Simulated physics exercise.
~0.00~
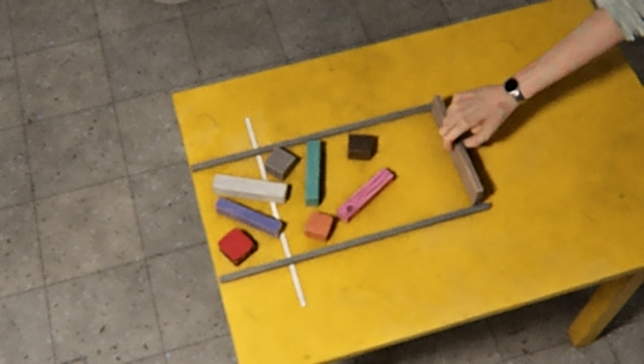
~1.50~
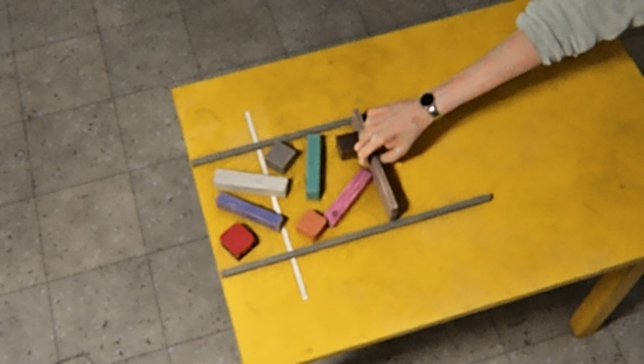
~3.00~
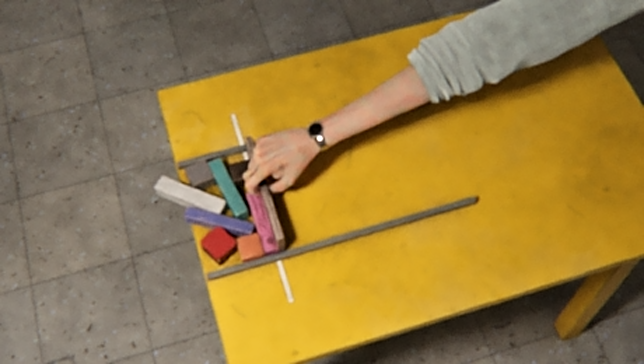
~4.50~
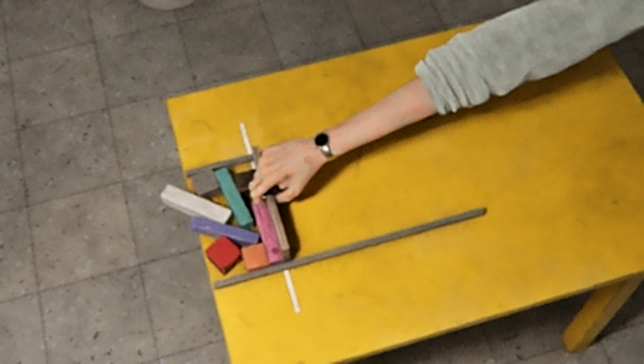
In this clip, a hand slides a brown board leftward between two grey rails on a yellow table, pushing a jumble of colourful bars and blocks toward the edge. The board stops near the white tape, with some pieces jutting over the edge and none falling.
